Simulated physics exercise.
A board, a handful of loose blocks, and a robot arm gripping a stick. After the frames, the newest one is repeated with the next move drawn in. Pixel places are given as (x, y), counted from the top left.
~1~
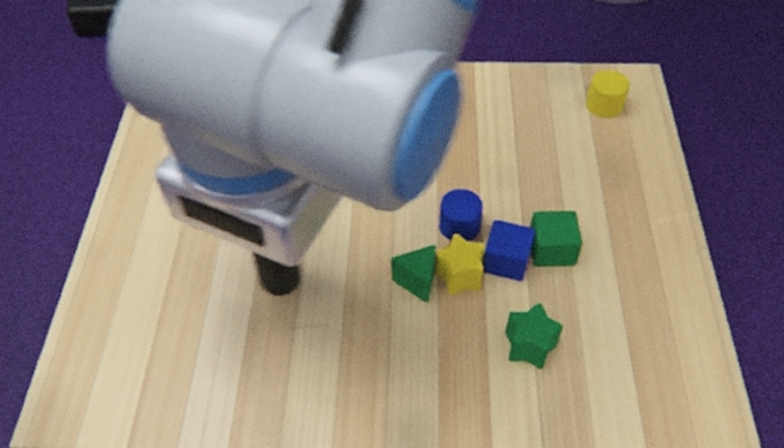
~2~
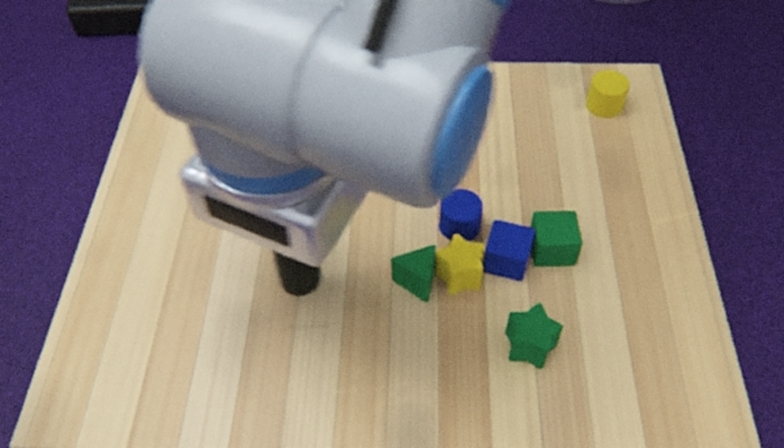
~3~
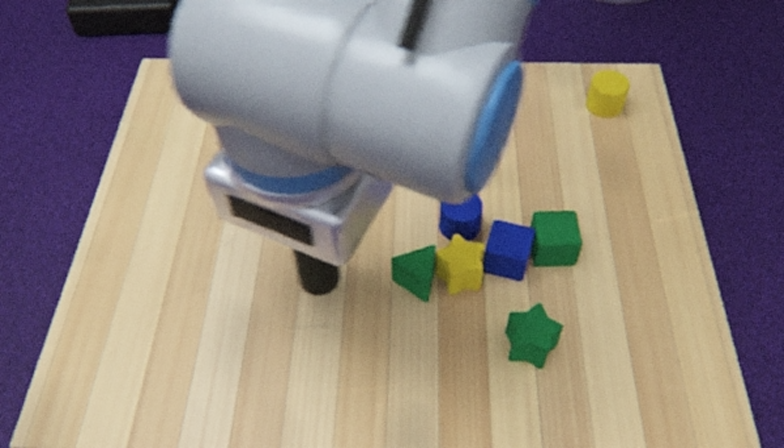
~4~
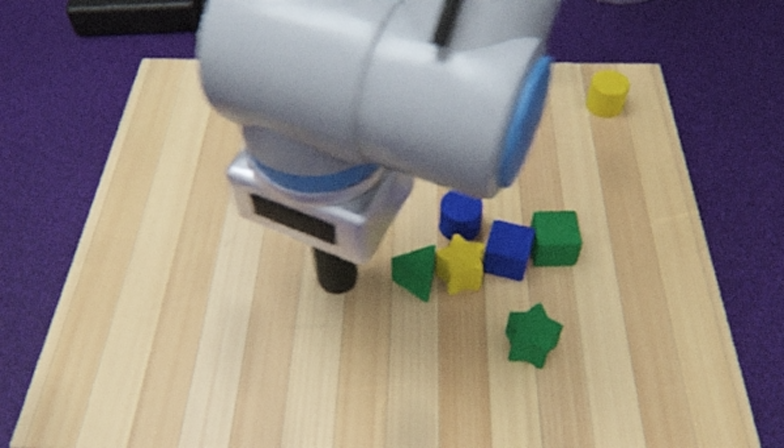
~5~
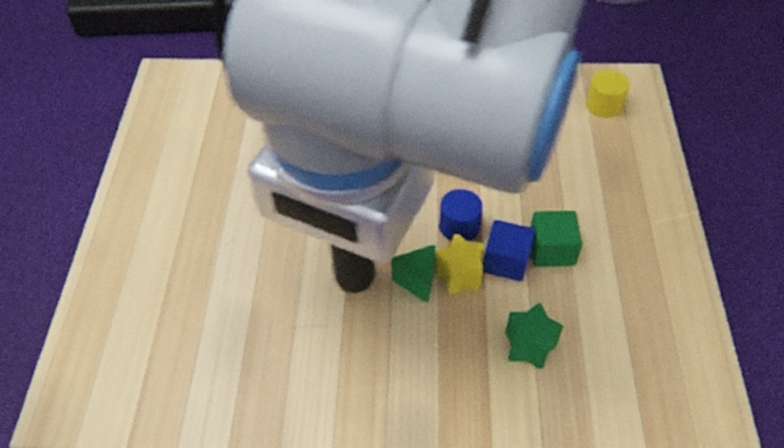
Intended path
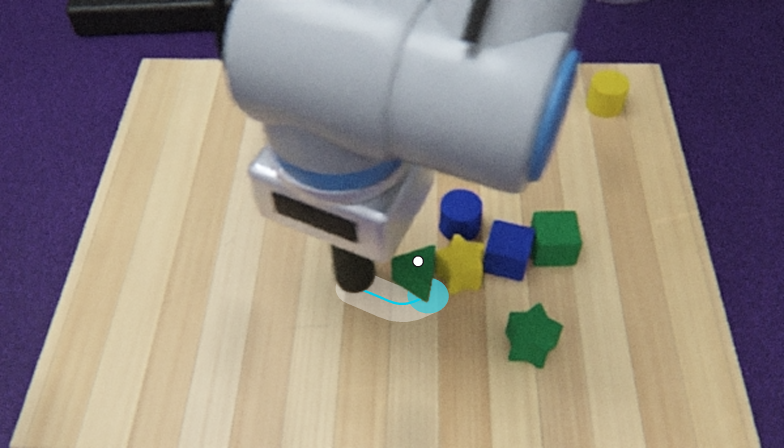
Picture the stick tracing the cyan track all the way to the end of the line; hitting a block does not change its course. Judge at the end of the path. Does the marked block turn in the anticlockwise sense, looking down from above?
I'd say yes.
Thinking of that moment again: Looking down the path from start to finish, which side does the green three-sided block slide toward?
It goes toward the left-hand side.
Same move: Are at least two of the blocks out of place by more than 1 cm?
In short: No.
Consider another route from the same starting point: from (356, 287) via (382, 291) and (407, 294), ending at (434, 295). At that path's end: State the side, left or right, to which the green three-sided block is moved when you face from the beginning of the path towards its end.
Picture yourself facing from the start of the path to its end: The green three-sided block moves off to your left.
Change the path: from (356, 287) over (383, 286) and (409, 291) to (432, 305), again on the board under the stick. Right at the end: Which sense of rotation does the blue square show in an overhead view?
It rotates counterclockwise.
Path on the board, from (356, 287) over (379, 297) and (404, 304) to (428, 295); the dot is on the green three-sided block.
On the path given first. Halfway along, stick (391, 293); nothing pushed yet.
At the end, stick (428, 286); green three-sided block (427, 244), turned 25° anticlockwise; yellow star block (465, 248), turned 20° clockwise; blue square in place.
